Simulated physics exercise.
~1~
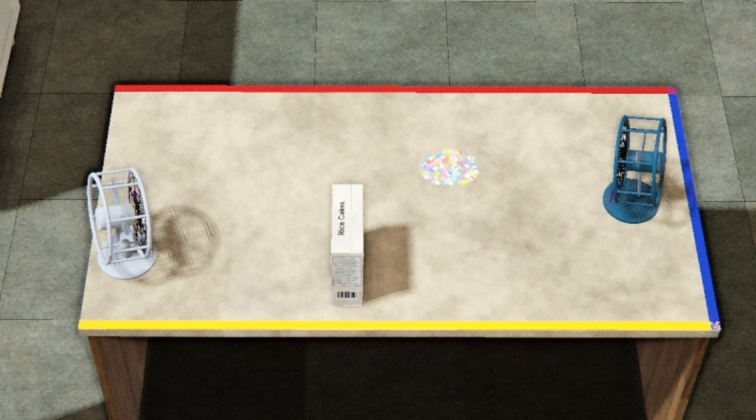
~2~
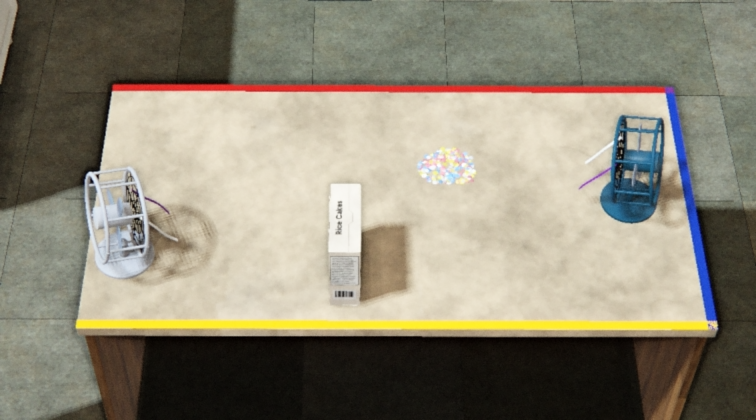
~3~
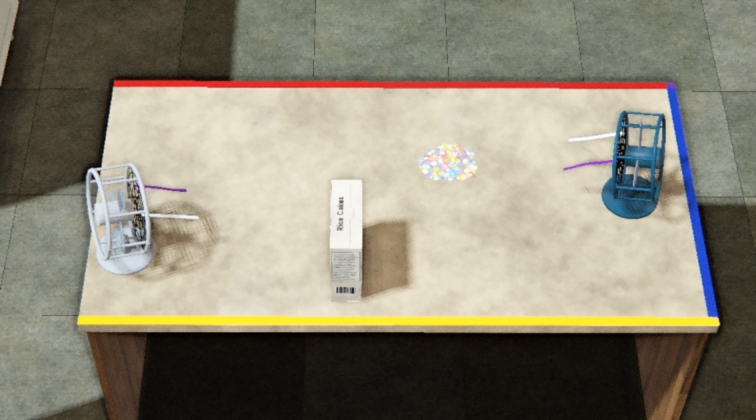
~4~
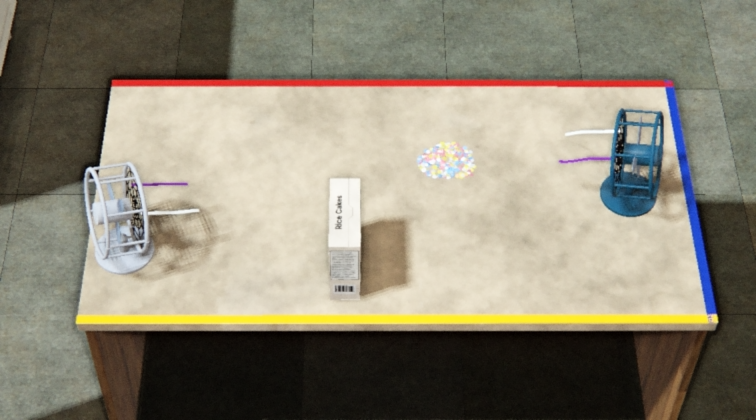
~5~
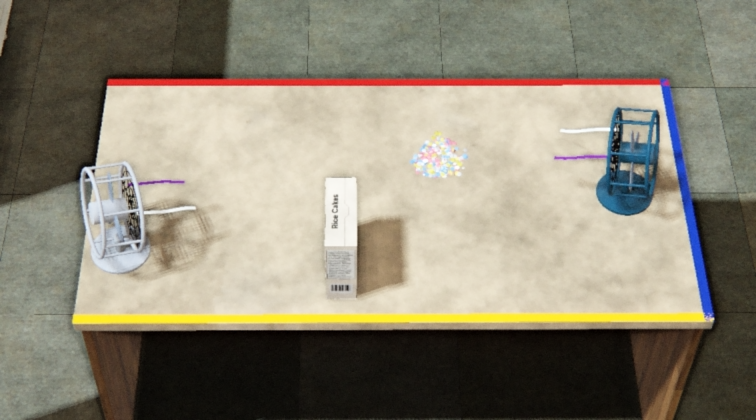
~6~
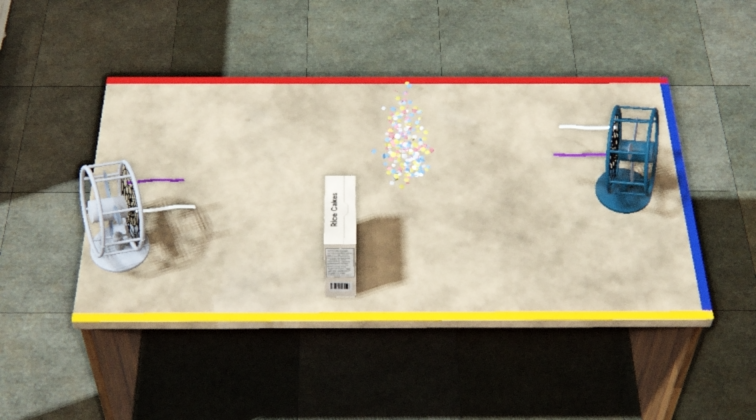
On a long table, two facing fans blow and paper dots stir, then scatter leftward.
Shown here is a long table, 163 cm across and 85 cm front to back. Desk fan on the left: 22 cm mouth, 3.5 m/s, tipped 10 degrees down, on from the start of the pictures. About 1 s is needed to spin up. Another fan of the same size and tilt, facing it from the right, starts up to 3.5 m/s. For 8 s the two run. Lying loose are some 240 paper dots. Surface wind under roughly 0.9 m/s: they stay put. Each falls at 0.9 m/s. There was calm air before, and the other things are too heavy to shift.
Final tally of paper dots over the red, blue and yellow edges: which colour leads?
Most are over the red one.
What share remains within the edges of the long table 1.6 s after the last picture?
About 0 %.
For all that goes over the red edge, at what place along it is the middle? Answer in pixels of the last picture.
About (366, 78).
Then, 0.7 s after the last picture the count stands so, 90 % are over the red edge, 7 % over the yellow edge and 0 % over the blue edge.
Then, 1.6 s after the last picture the count stands so, 91 % are over the red edge, 8 % over the yellow edge and 0 % over the blue edge.
Then, 3.5 s after the last picture the count stands so, 91 % are over the red edge, 9 % over the yellow edge and 0 % over the blue edge.
Then, 7.1 s after the last picture, at the end, 91 % are over the red edge, 9 % over the yellow edge and 0 % over the blue edge.
